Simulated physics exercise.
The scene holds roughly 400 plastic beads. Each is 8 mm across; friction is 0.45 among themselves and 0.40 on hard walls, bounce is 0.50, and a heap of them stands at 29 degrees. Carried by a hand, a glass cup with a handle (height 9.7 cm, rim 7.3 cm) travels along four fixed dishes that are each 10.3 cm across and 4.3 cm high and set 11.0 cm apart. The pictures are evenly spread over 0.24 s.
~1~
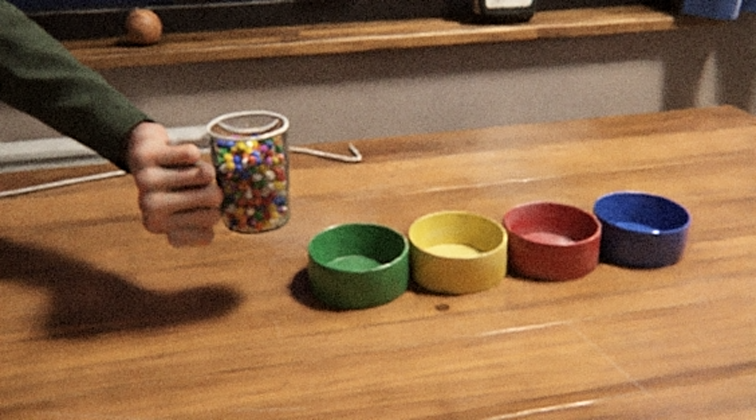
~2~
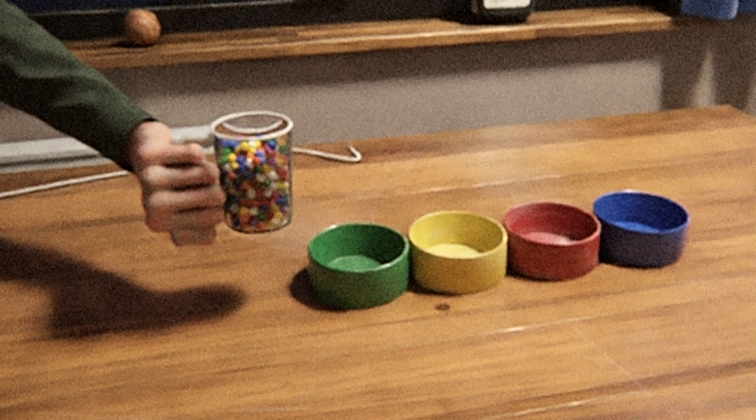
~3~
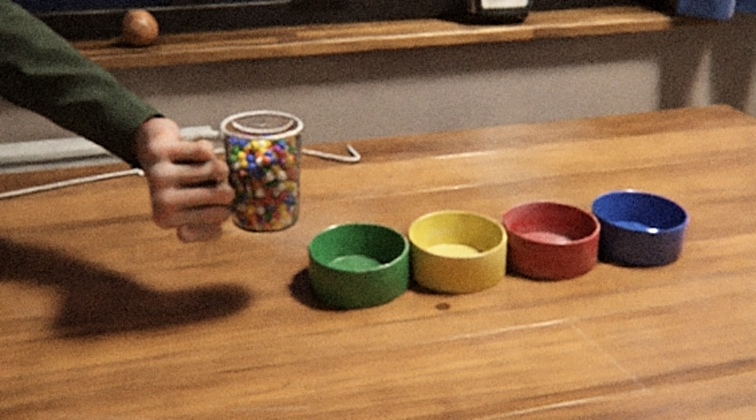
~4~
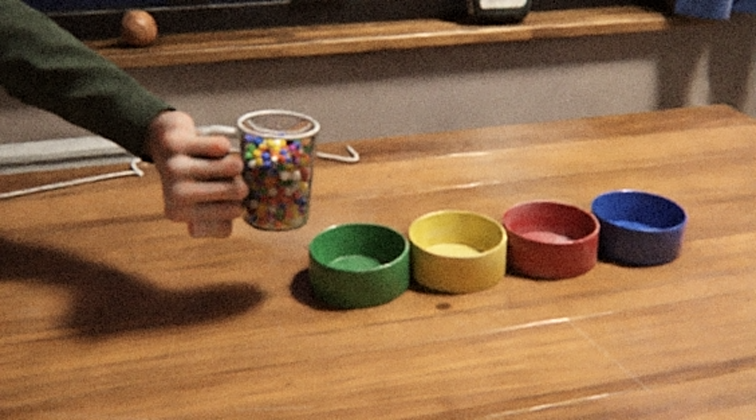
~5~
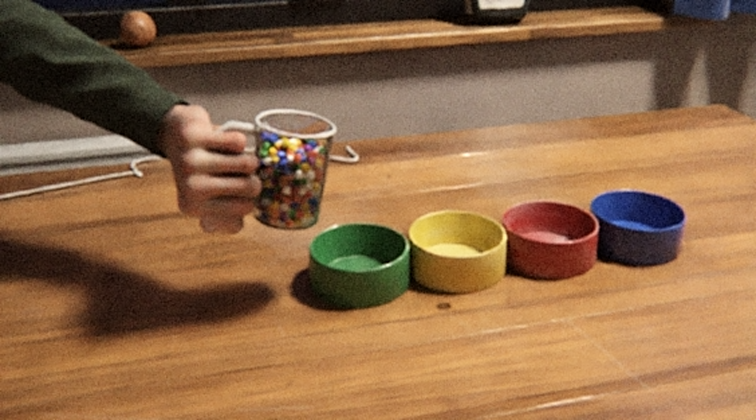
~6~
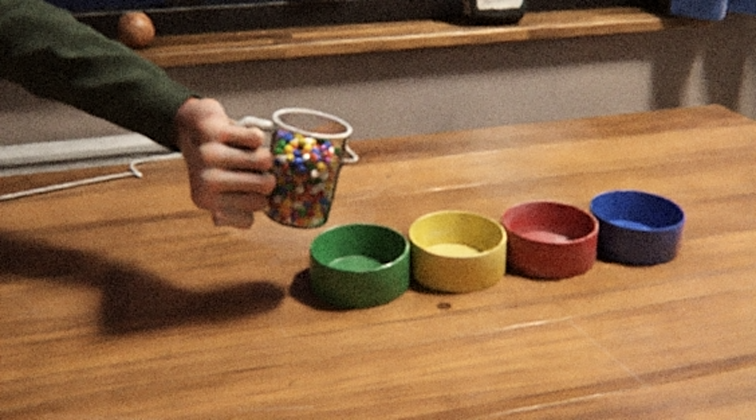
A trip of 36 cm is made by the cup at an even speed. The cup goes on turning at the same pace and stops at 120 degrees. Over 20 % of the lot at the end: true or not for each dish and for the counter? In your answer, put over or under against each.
Red - under; blue - over; green - under; yellow - under; counter - under.
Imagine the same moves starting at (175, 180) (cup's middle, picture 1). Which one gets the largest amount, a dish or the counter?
Result - top receiver is red.
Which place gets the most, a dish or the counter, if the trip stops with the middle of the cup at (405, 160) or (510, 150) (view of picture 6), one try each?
On the first run most goes to yellow, and on the second to red.
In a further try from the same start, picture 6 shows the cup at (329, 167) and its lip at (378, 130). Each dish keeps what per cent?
Red 0; blue 100; green 0; yellow 0.
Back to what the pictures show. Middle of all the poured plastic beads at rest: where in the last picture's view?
My guess is close to (635, 224).
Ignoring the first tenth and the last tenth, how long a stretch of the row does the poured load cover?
Roughly 6 cm of the row.
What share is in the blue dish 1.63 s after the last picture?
So far, roughly 95 per cent.
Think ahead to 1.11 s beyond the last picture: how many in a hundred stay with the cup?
Around 95 percent.
Then, 0.67 s after the last picture, tilt 64 degrees; cup holds 100 %.
Then, 1.11 s after the last picture, tilt 97 degrees; cup holds 95 %, blue 5 %.
Then, 1.63 s after the last picture, tilt 120 degrees; cup holds 5 %, blue 95 %.
In the end, red 0 %, blue 100 %, green 0 %, yellow 0 %, counter 0 %.
